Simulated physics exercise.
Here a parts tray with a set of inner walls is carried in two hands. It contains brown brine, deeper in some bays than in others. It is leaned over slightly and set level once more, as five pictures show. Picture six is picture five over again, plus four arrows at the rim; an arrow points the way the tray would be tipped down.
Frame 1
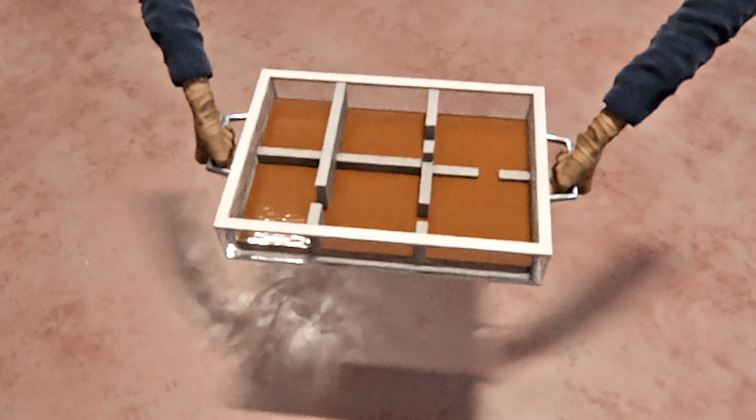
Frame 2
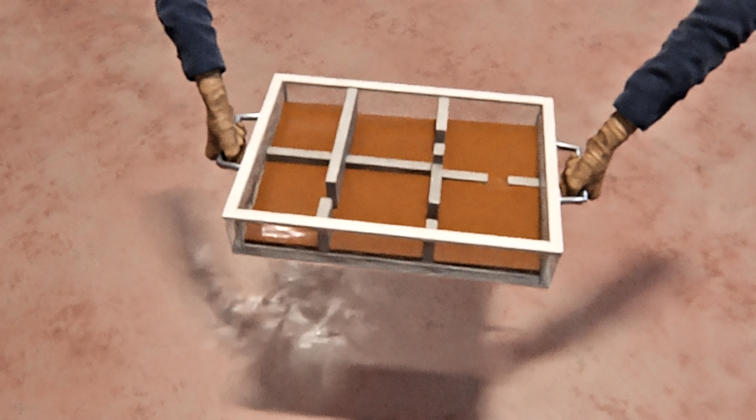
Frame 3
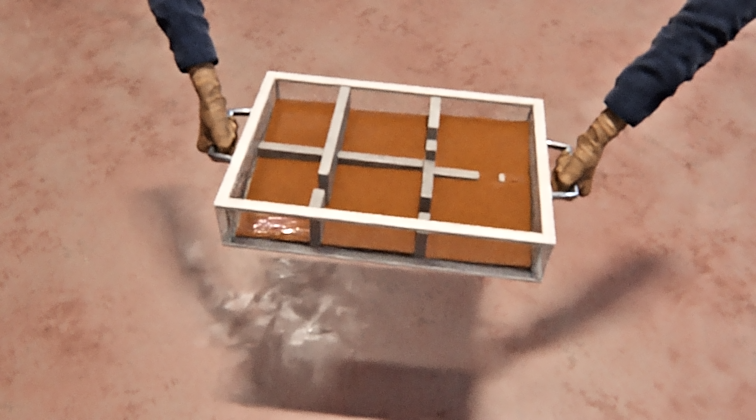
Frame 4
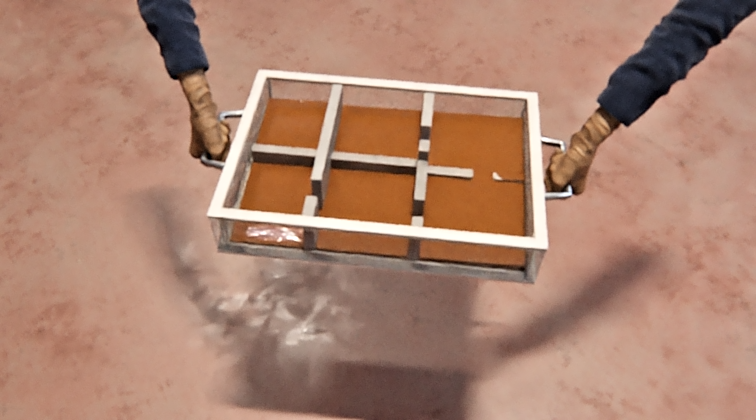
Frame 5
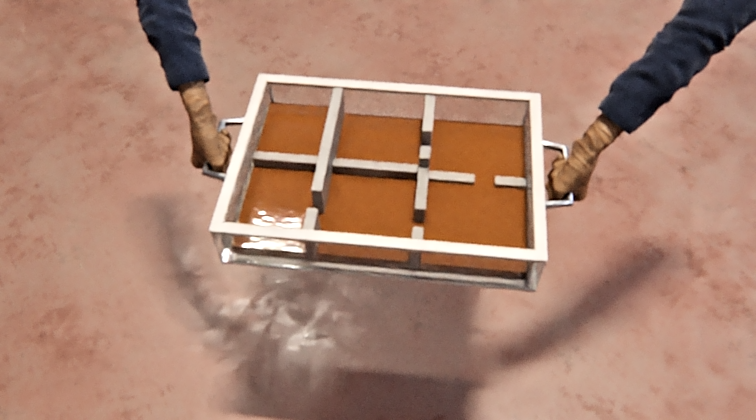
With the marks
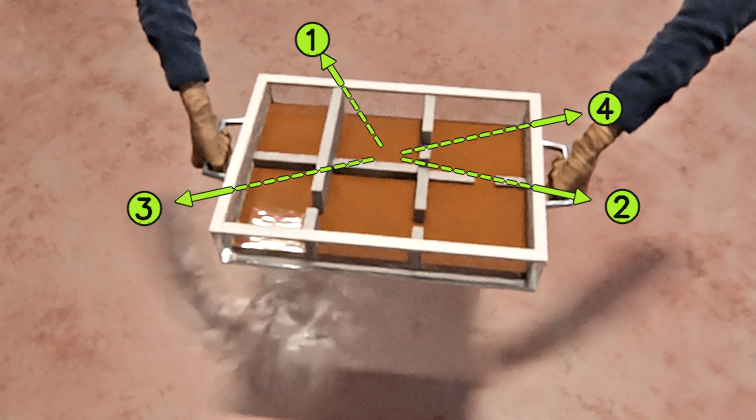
Two hands tip a walled tray of brown liquid slightly backward, then level it again.
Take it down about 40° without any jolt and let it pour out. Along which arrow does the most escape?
Go for 3.
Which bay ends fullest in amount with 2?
The front right bay.
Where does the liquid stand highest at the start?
It is the back left one.
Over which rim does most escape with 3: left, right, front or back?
The left rim.
On the marked copy, 1 ends at (324, 57); 2 ends at (584, 198); 3 ends at (181, 200); 4 ends at (575, 115).
For arrow 1, about 34 % stays in the tray, the largest part in the back middle bay.
For arrow 2, about 34 % stays in the tray, the largest part in the front right bay.
For arrow 3, about 21 % stays in the tray, the largest part in the front left bay.
For arrow 4, about 31 % stays in the tray, the largest part in the back right bay.
